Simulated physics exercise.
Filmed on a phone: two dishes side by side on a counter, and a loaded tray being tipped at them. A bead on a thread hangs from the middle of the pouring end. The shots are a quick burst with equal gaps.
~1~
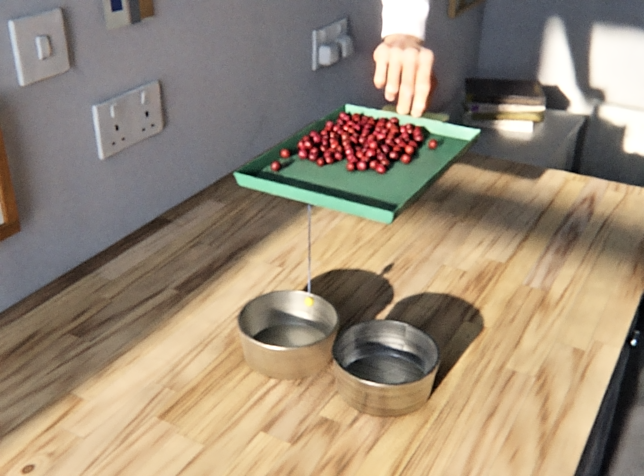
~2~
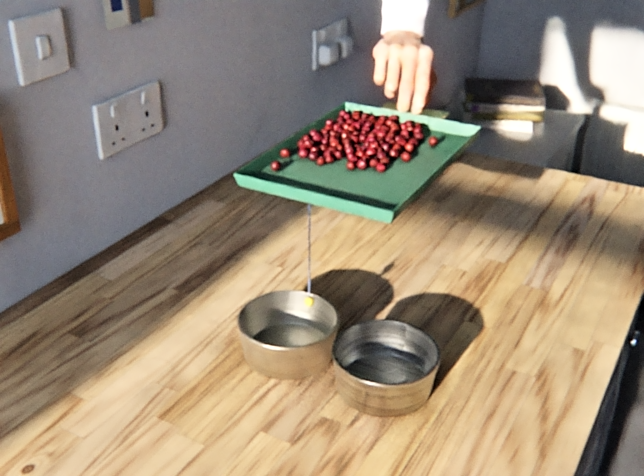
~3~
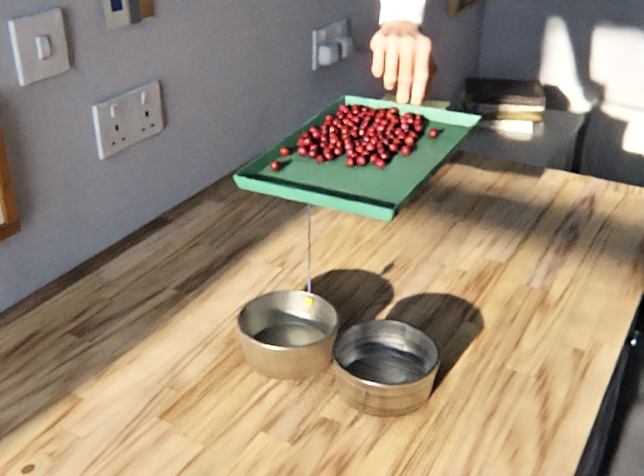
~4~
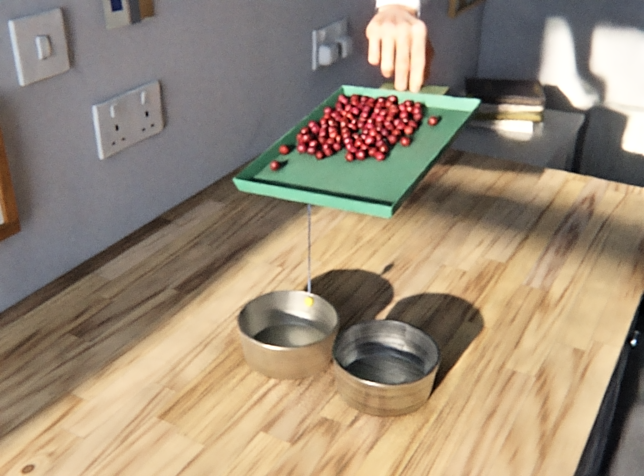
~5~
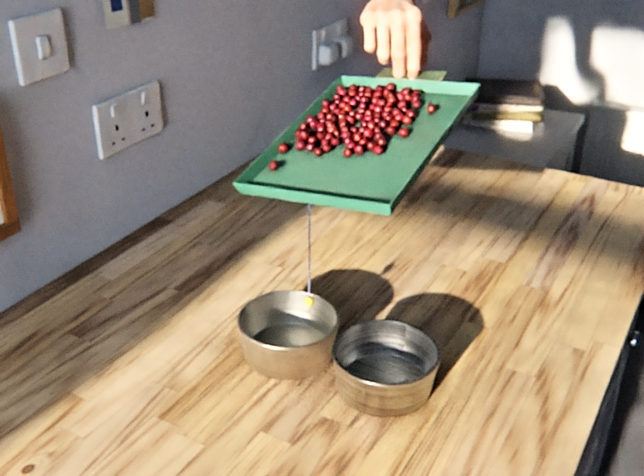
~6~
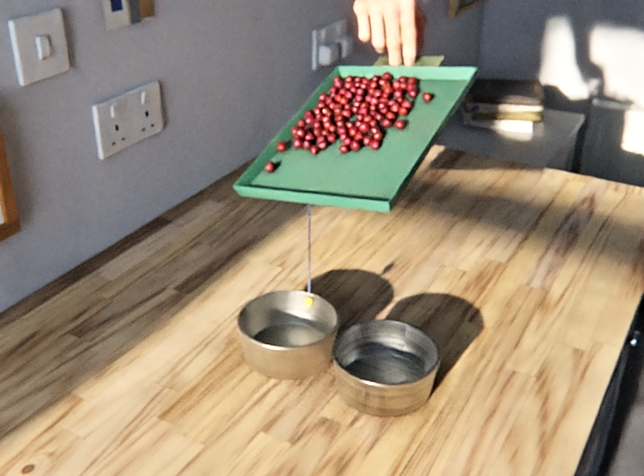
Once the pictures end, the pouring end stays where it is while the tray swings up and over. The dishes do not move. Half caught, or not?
They take under half between them.
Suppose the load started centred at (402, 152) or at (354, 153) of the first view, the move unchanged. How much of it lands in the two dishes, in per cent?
Near 30 % and 20 %.
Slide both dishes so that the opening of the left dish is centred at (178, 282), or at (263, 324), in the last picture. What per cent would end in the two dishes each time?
Near 80 % and 40 %.
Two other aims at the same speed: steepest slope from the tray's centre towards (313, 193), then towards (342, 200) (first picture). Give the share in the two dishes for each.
Near 40 % and 70 %.
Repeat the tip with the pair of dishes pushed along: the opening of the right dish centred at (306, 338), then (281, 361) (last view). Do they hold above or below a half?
One: Over half. Two: The smaller part.
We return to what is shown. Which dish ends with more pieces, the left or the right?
It is the left one.
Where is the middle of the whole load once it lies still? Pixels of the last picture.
At about (225, 332).
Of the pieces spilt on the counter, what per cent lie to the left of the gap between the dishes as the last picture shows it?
About 100 per cent.
Just after the last frame, tray tipped steeply; the larger part on the tray; just a few in the left dish; about a tenth outside both; about a tenth in the air.
A moment on, tray tipped past a quarter turn; about a tenth on the tray; roughly a quarter in the left dish; roughly half outside both; roughly a quarter in the air.
Further on, tray tipped past a quarter turn; roughly a quarter in the left dish; the larger part outside both.
When it is over, tray tipped past a quarter turn; not one in the right dish; roughly a quarter in the left dish; the larger part outside both.
